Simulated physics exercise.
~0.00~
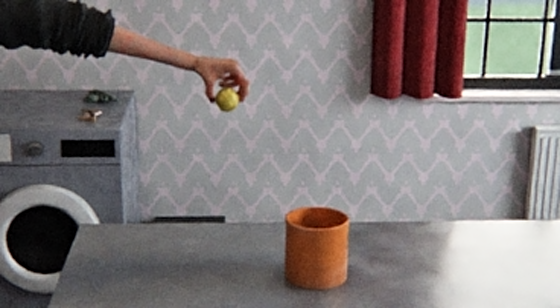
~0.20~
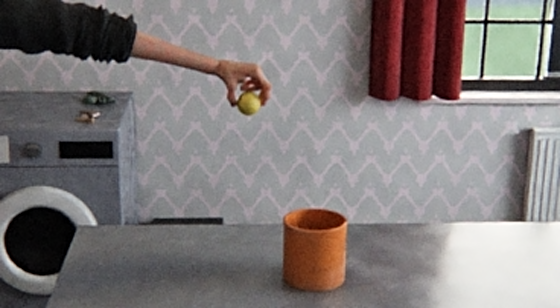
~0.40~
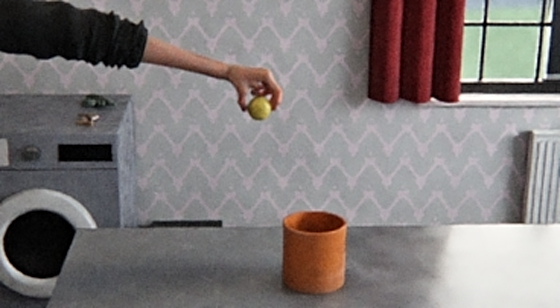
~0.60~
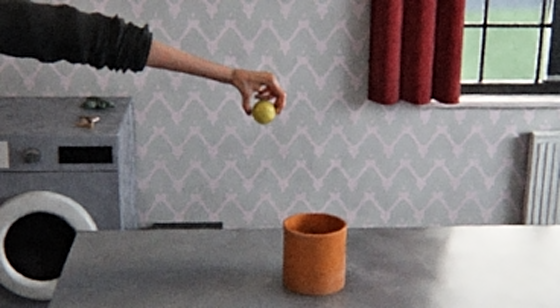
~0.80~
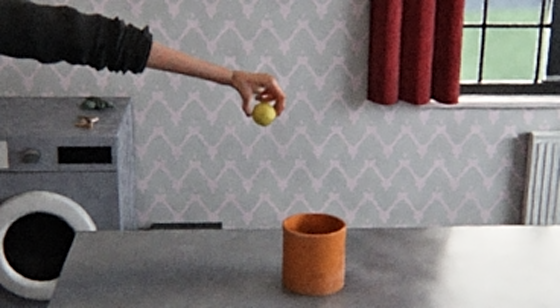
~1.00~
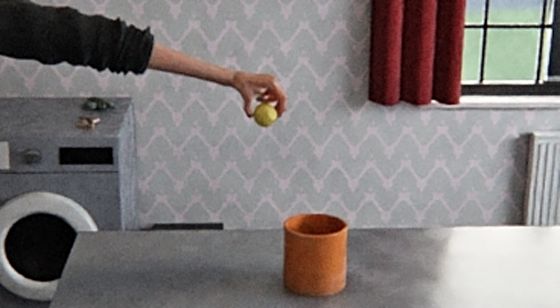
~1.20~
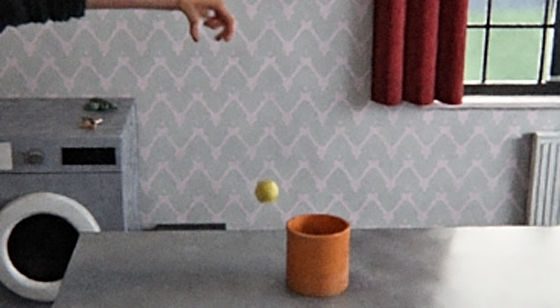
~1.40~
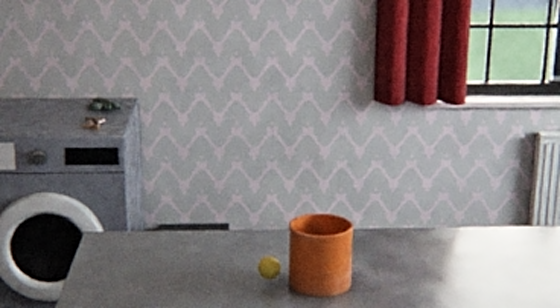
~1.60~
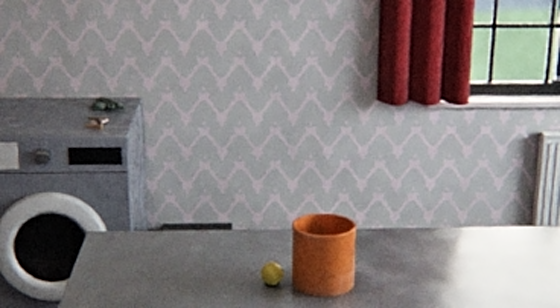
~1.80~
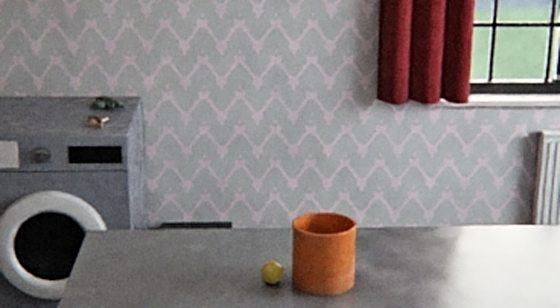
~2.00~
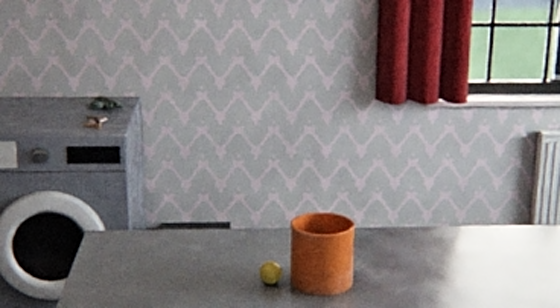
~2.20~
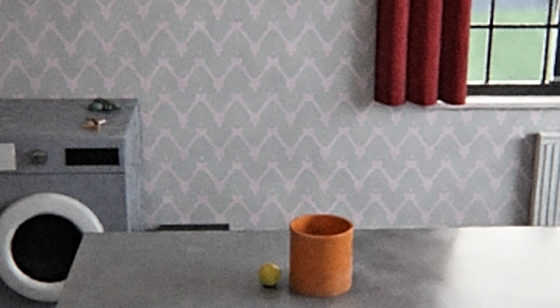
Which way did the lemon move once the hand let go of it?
The lemon moved down, dropping to the tabletop beside the orange pot.
